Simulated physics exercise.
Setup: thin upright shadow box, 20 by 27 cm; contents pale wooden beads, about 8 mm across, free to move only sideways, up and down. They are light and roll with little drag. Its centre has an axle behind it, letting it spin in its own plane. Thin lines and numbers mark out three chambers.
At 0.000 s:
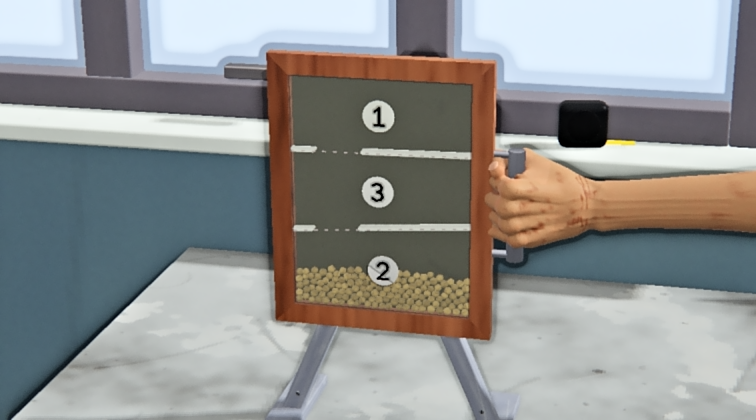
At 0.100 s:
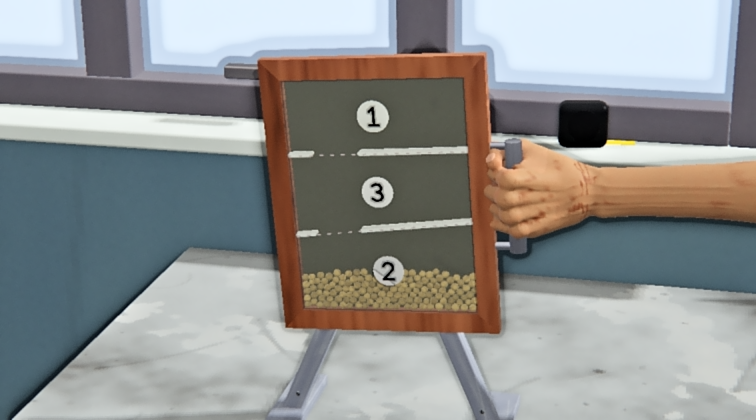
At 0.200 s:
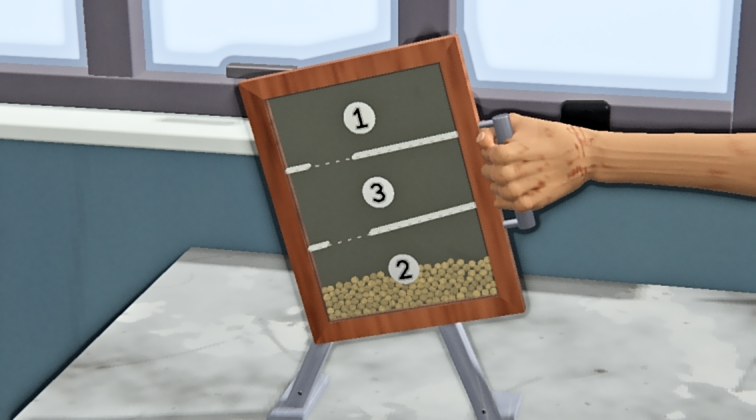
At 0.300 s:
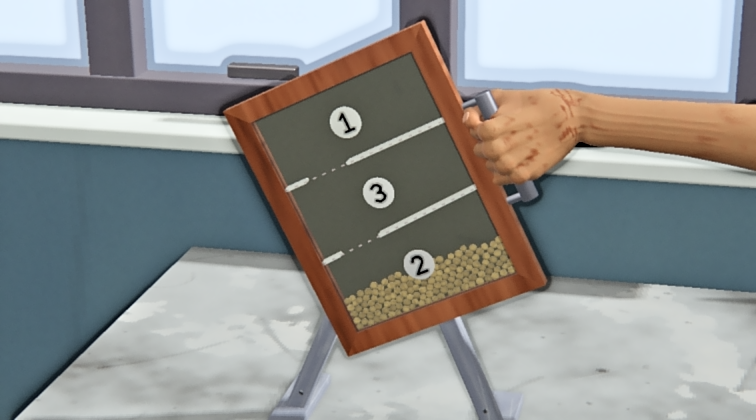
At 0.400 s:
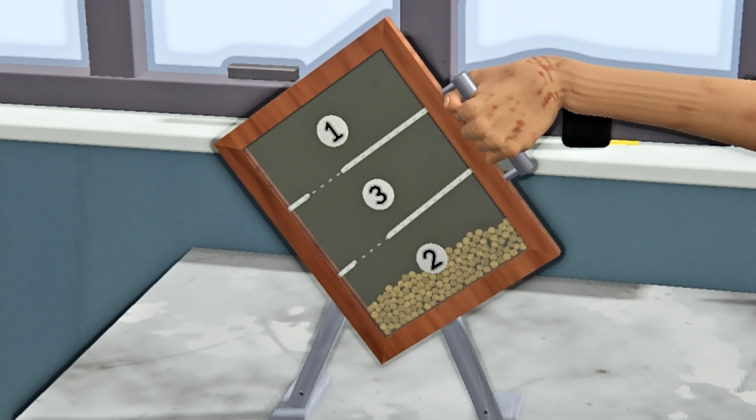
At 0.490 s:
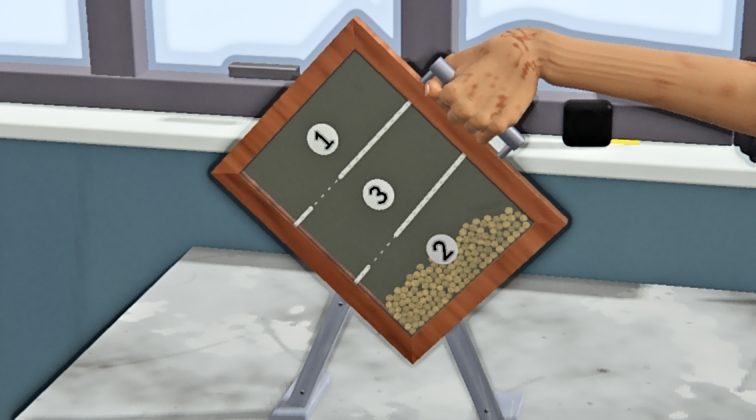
Marble counter by a window, a hand turning a wooden-framed box of pale beads anticlockwise from upright to a steep slant.
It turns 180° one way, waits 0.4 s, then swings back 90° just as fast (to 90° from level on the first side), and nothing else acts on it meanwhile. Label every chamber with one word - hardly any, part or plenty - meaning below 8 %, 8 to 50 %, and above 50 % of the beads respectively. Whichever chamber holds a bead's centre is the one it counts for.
Chamber 1 - plenty. Chamber 2 - hardly any. Chamber 3 - part.
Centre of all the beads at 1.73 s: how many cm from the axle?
Right by about 5 cm and below by about 6 cm.
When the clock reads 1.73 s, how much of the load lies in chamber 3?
The share there is around 25 percent.
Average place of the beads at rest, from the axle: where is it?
The middle sits around 7 cm left of it and 6 cm below it.
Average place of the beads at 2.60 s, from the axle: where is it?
The middle sits around 6 cm left of it and 9 cm below it.
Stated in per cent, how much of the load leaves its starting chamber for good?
Around 100 percent.
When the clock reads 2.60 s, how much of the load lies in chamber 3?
5 %.
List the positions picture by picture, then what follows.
In the first picture, level; about 140 beads; beads' middle (382, 290); highest (430, 275); no. 1 (378, 117), no. 2 (383, 271), no. 3 (378, 192).
In the second picture, turned 4° anticlockwise; beads' middle (389, 291); highest (436, 272).
In the third picture, turned 15° anticlockwise; beads' middle (409, 289); highest (488, 260); wall ends (308, 249) to (327, 244), (372, 232) to (480, 204), (285, 172) to (308, 167), (354, 156) to (462, 133).
In the fourth picture, turned 26° anticlockwise; beads' middle (428, 284); highest (499, 240).
In the fifth picture, turned 37° anticlockwise; beads' middle (443, 277); highest (507, 222).
In the sixth picture, turned 47° anticlockwise; beads' middle (451, 270); highest (509, 211); no. 1 (323, 139), no. 2 (442, 249), no. 3 (379, 195).
After 1.73 s, it stands 180° anticlockwise; the beads' middle is 5 cm right of and 6 cm below the centre; no. 1, 65 %, no. 2, 10 %, no. 3, 25 %.
After 2.60 s, it stands 135° anticlockwise; the beads' middle is 6 cm left of and 9 cm below the centre; no. 1, 90 %, no. 3, 5 %.
After 3.07 s, it stands 90° anticlockwise; the beads' middle is 9 cm left of and 5 cm below the centre; no. 1, 85 %, no. 3, 15 %.
All still by 3.8 s, it stands 90° anticlockwise; no. 1, 75 %, no. 2, 0 %, no. 3, 25 %.
